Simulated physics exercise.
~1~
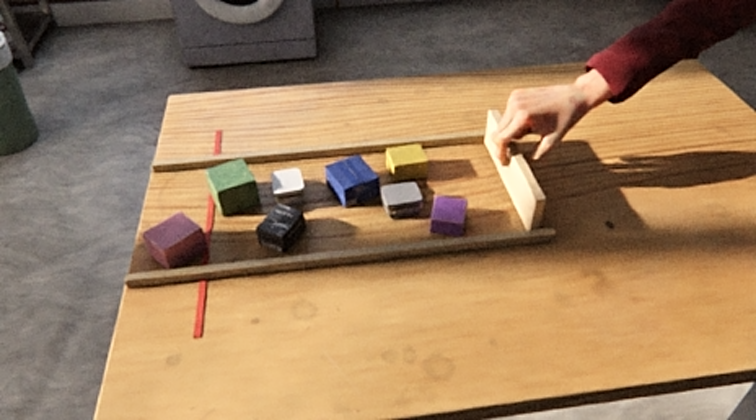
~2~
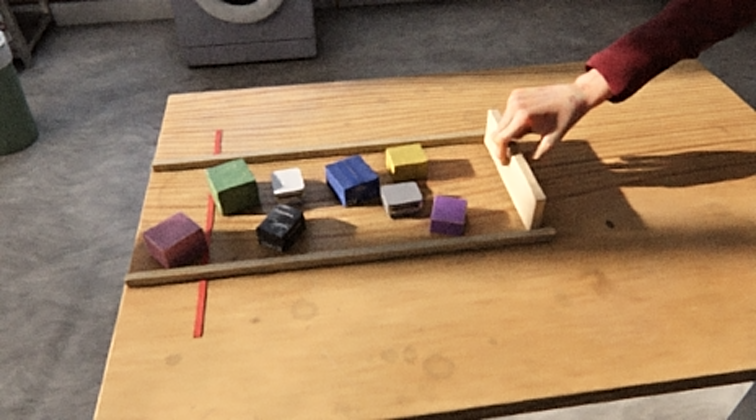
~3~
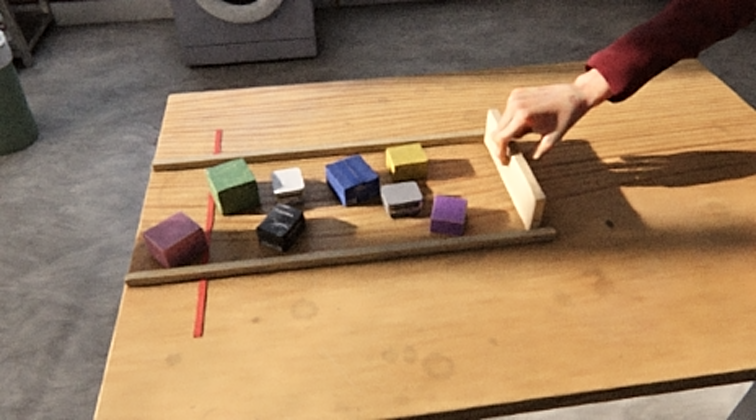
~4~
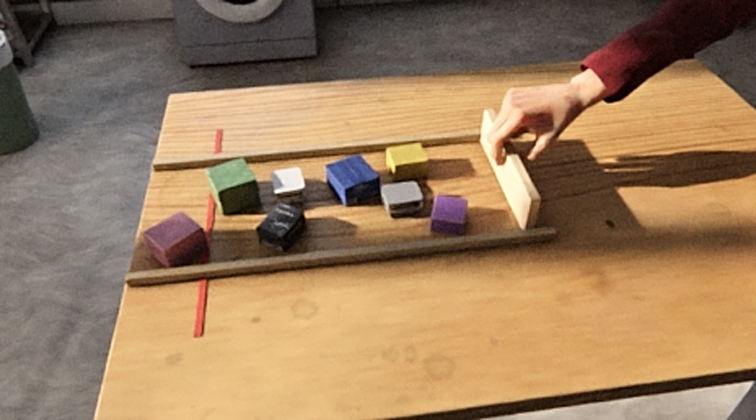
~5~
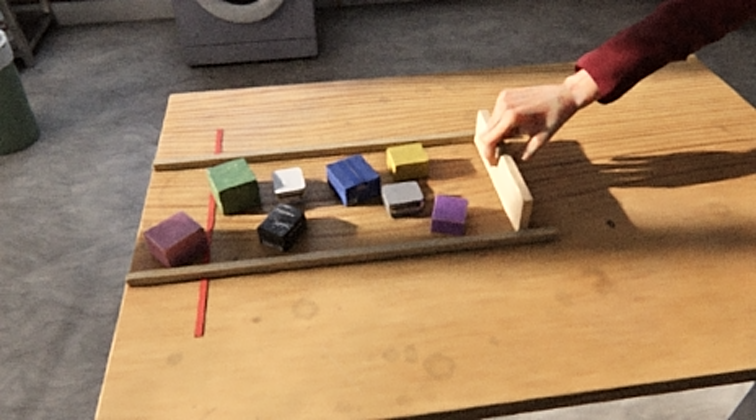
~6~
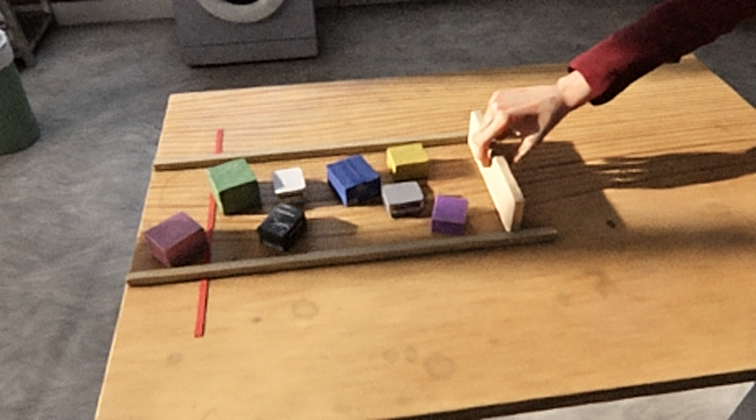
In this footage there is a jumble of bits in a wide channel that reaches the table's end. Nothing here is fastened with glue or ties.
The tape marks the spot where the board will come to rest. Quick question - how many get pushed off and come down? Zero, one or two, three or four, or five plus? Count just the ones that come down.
Three or four, I'd say.
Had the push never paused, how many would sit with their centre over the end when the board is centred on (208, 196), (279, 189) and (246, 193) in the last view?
Over the end: 3, 0, 1.
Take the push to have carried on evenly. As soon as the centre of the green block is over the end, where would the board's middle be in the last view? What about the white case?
At (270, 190) for the green block; at (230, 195) for the white case.
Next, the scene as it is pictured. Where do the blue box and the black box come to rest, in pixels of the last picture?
The blue box finishes at (157, 204); the black box finishes at (152, 245).
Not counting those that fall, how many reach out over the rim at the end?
The tally is 1.
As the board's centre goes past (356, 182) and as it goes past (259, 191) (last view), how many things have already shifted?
First position 6; second position 8.
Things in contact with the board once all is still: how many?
The count in contact is 3.
A little later, none off yet; pink block at rest near (177, 240); green block at rest near (234, 186); black box at rest near (283, 227).
Next, none off yet; pink block at rest near (177, 240); green block shifted about its own width near (168, 197); black box shifted about its own width near (247, 234).
When it is over, the number that fall off is three or four; down, white case, green block and pink block.
